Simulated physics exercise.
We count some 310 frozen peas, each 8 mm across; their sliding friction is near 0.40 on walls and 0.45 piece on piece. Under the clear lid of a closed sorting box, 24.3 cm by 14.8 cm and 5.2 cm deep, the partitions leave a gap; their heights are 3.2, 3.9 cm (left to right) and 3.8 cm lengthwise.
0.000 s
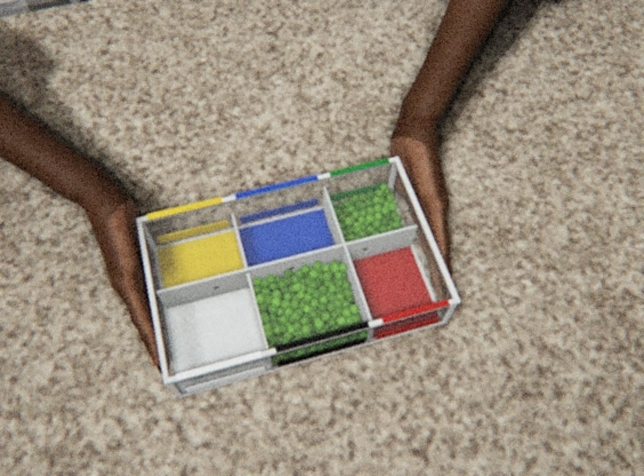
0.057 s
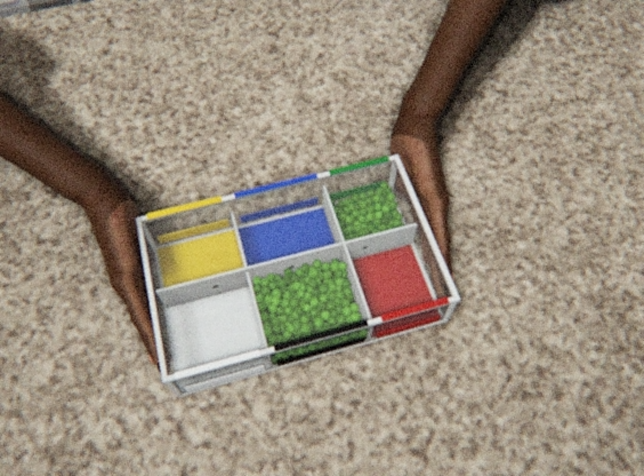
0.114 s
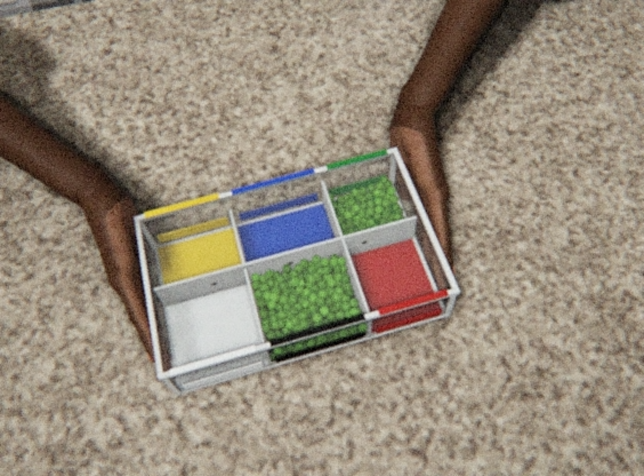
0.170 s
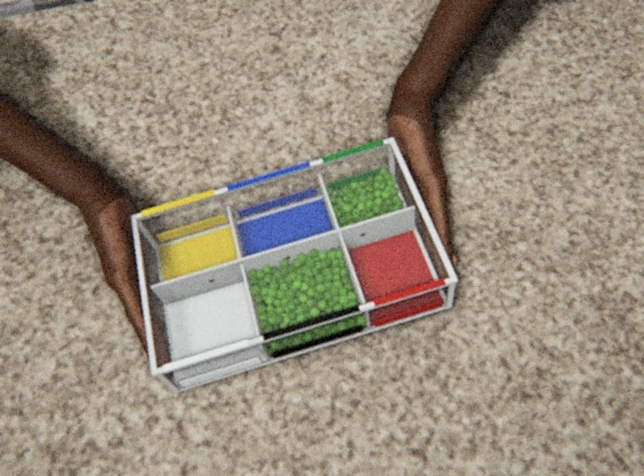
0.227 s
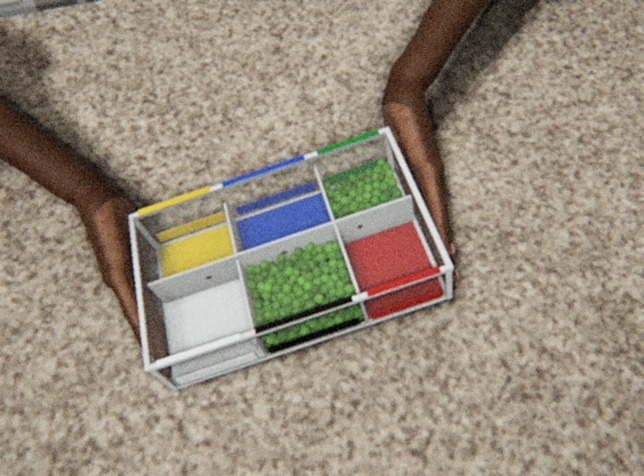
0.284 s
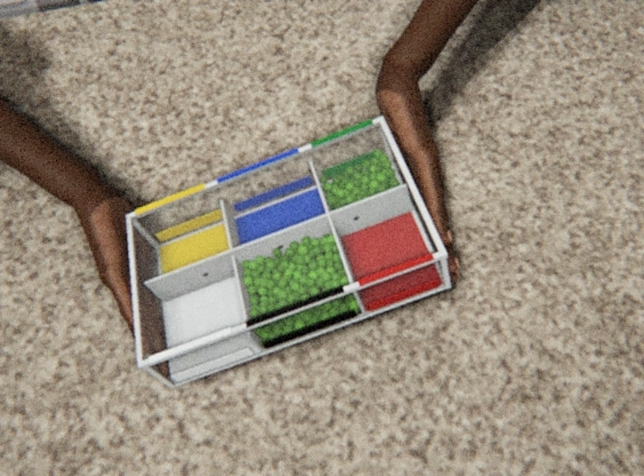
Two hands hold a clear divided box of green peas and gradually tilt it.
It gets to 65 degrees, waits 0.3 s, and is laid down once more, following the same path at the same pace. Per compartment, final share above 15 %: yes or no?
Red no; blue no; green yes; yellow no; white no; black yes.
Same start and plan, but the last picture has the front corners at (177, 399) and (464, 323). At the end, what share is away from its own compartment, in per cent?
I'd say close to 0 in a hundred.
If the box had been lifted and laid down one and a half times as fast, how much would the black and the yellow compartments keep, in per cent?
I'd expect black at 55 percent and yellow at 10 percent.
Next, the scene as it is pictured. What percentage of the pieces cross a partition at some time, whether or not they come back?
Estimate: Around 10 %.
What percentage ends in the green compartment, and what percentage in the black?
Green 30 %, black 60 %.
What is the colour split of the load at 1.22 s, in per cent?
Red = 0, blue = 0, green = 30, yellow = 5, white = 5, black = 65 (per cent).
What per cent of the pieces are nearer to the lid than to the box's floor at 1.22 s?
Share: Approx. 20 %.
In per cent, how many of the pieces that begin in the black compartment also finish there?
My estimate is roughly 80 percent.
After 1.22 s, tilt 65 degrees; green 30 %, yellow 5 %, white 5 %, black 65 %.
Then, at 1.84 s, tilt 33 degrees; green 30 %, yellow 5 %, white 5 %, black 60 %.
Then, at 2.51 s, tilt 0 degrees; green 30 %, yellow 5 %, white 5 %, black 60 %.
At rest (3.1 s), red 0 %, blue 0 %, green 30 %, yellow 5 %, white 5 %, black 60 %.
